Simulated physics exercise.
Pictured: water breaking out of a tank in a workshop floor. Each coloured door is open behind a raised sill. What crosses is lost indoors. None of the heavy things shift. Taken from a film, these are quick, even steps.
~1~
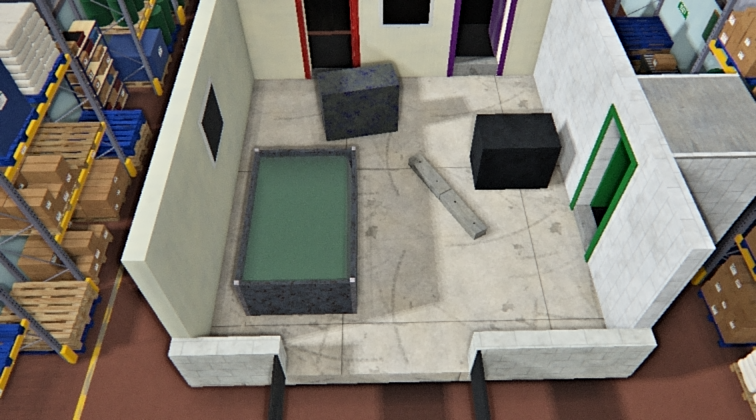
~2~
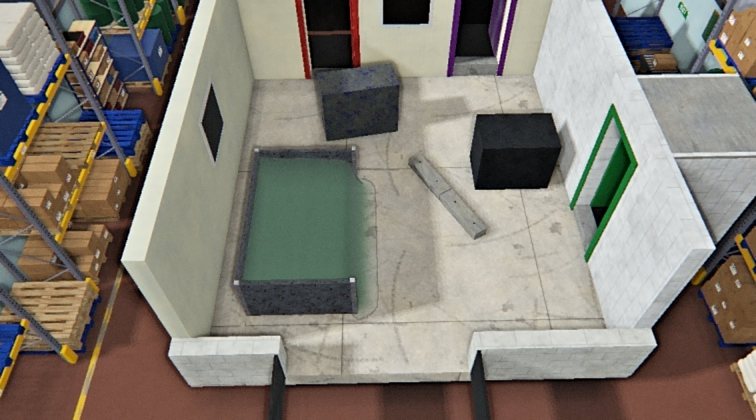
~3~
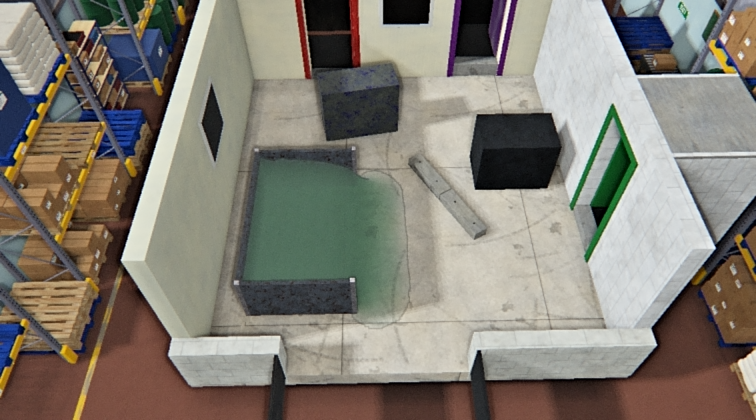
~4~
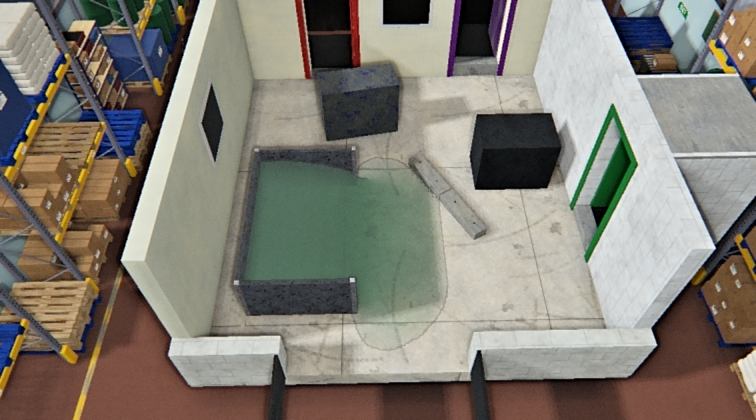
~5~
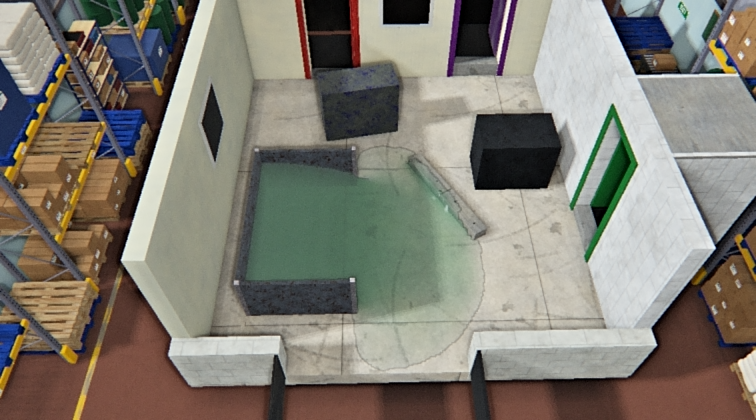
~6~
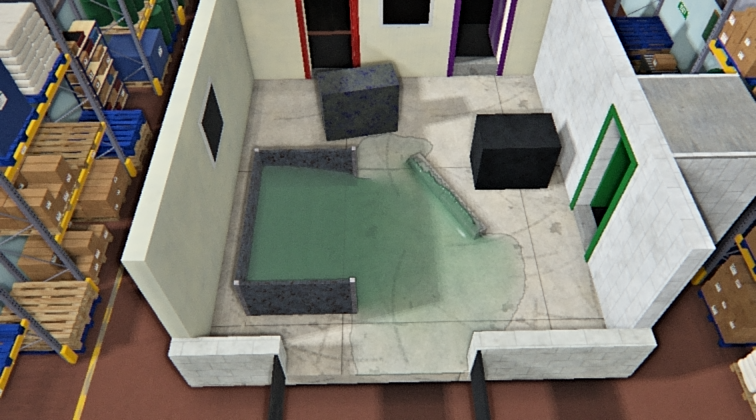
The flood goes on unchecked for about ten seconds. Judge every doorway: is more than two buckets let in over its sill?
The purple door will not top two buckets; the red door will not top two buckets; the green door will top two buckets.
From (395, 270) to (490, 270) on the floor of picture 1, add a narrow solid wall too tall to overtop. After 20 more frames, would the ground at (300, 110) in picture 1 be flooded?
There: Clear.
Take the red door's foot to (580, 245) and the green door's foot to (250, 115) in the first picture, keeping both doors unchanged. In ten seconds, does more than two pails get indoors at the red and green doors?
Red: Exceeds the limit; green: Falls short.
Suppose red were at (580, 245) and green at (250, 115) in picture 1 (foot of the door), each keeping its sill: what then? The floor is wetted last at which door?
Dead last is the green-painted one.
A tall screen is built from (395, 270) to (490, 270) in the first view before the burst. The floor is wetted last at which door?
The one in red.
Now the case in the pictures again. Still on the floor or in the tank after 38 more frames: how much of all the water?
Close to 84 in a hundred.
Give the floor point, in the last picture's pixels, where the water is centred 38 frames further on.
Somewhere around (432, 202) in the last view.
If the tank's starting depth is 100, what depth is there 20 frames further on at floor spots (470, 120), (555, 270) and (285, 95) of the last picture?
Estimate: 2, 25, 0 %.
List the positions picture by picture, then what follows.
The first frame shows still water in the water tank at (301, 214).
In the second frame, the front is at (358, 181), out from the gap at (353, 234).
In the third frame, the front is at (378, 176), out from the gap at (353, 235).
In the fourth frame, the front is at (391, 163), out from the gap at (353, 236).
In the fifth frame, water pours out at (353, 236) and has run to (408, 153).
In the sixth frame, water pours out at (353, 236) and has run to (518, 293).
A moment on, water covers 45 % of the floor; the purple door not reached, the red door not reached, the green door under two buckets in.
Next, water covers 60 % of the floor; the purple door wet at the sill, nothing in, the red door not reached, the green door over two buckets in.
Then, water covers 65 % of the floor; the purple door wet at the sill, nothing in, the red door not reached, the green door far over two buckets in.
Later, water covers 90 % of the floor; the purple door wet at the sill, nothing in, the red door wet at the sill, nothing in, the green door far over two buckets in.
In the end, water covers 95 % of the floor; the purple door wet at the sill, nothing in, the red door wet at the sill, nothing in, the green door far over two buckets in.
